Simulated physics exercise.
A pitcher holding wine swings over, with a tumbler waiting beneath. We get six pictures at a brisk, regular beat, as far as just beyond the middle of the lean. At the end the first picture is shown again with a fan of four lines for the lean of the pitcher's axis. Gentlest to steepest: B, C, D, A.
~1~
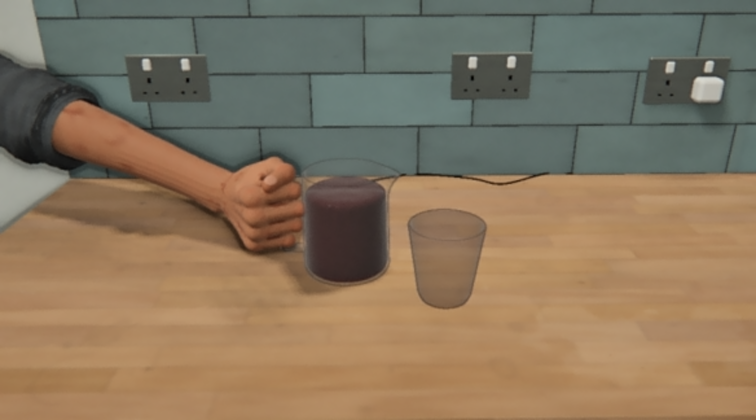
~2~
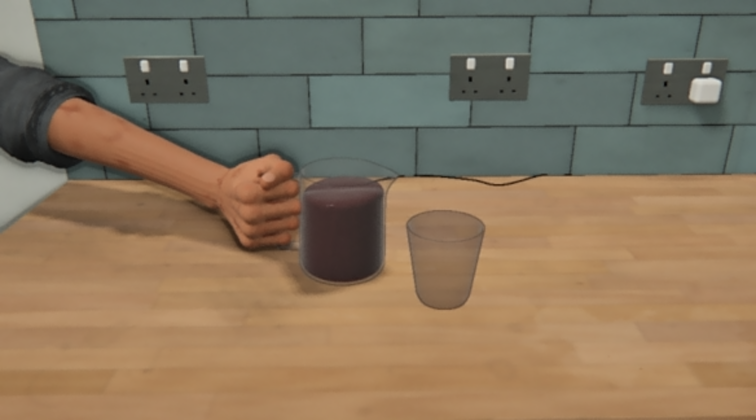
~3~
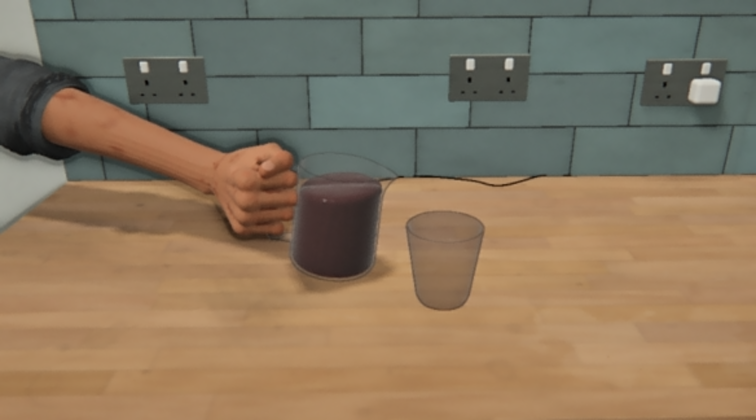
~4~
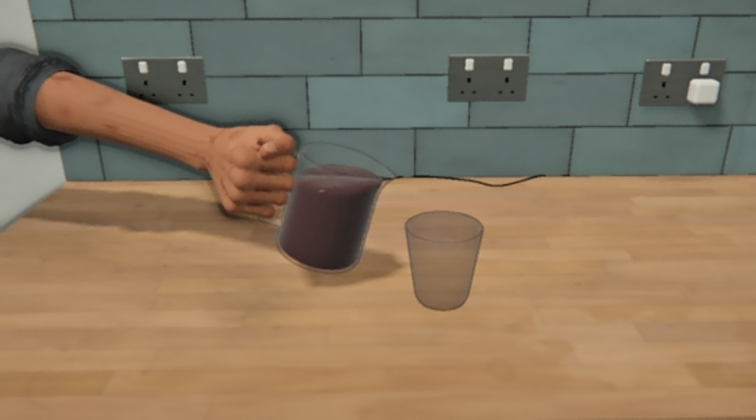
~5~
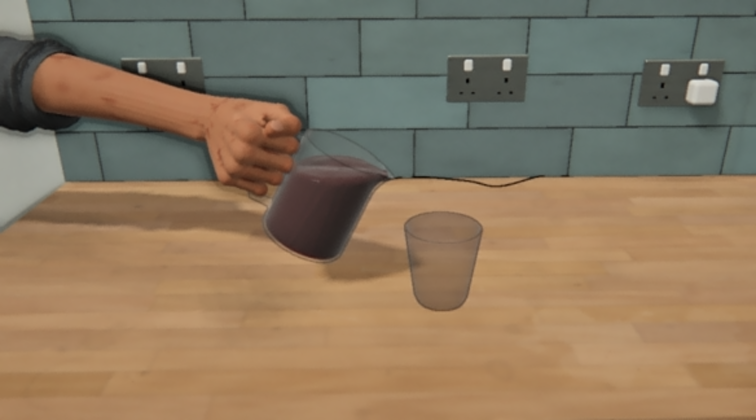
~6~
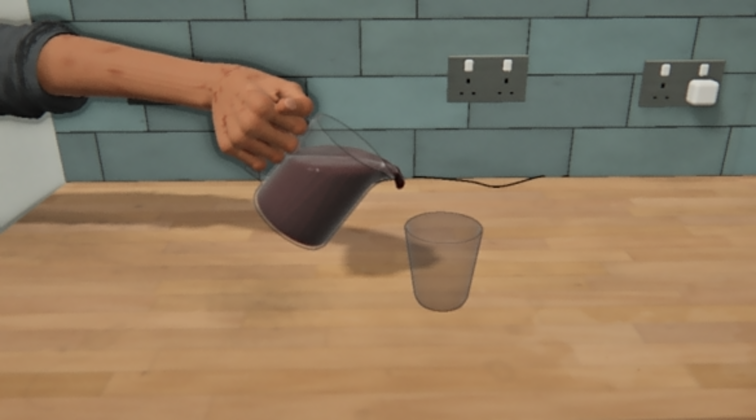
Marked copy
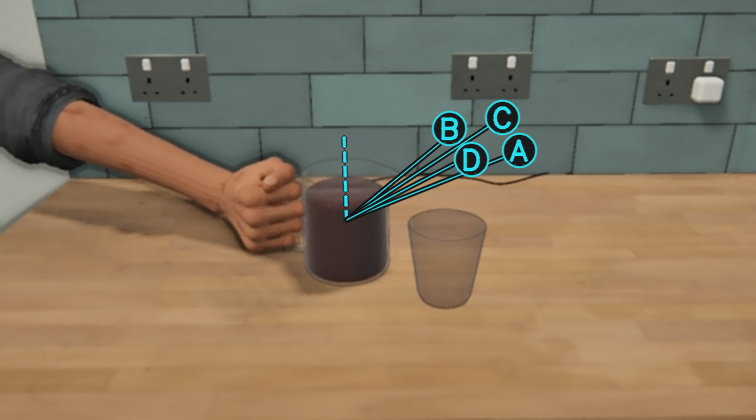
The video shows a hand beside a clear pitcher of dark purplish-red wine on a wooden counter, lifting and tilting it steadily to the right near an empty tumbler, until a little wine emerges over the lip.
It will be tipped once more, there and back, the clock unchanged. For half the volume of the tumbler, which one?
Best: C.
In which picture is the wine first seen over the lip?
Picture 6.
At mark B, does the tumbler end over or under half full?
Under.
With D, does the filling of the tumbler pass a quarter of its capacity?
Yes, clearly.
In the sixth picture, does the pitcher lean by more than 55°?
No.
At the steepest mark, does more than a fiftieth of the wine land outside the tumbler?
Yes, it does.
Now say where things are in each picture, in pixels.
In the first picture, upright, lip at (399, 174); rim of the tumbler round (447, 224); nothing has left yet.
In the second picture, tipped about 2°, lip at (397, 175); nothing has left yet.
In the third picture, tipped about 8°, lip at (396, 176); nothing has left yet.
In the fourth picture, tipped about 17°, lip at (395, 176); nothing has left yet.
In the fifth picture, tipped about 27°, lip at (393, 176); nothing has left yet.
In the sixth picture, tipped about 39°, lip at (393, 176); wine is over the lip, down to (399, 186).
In cyan, A at (503, 157); B at (439, 143); C at (488, 126); D at (454, 164).
If A is chosen, the tumbler ends with about 71 % of what it can hold; 10 % of the wine is spilt.
If B is chosen, the tumbler ends with about 36 % of what it can hold.
If C is chosen, the tumbler ends with about 50 % of what it can hold.
If D is chosen, the tumbler ends with about 68 % of what it can hold.
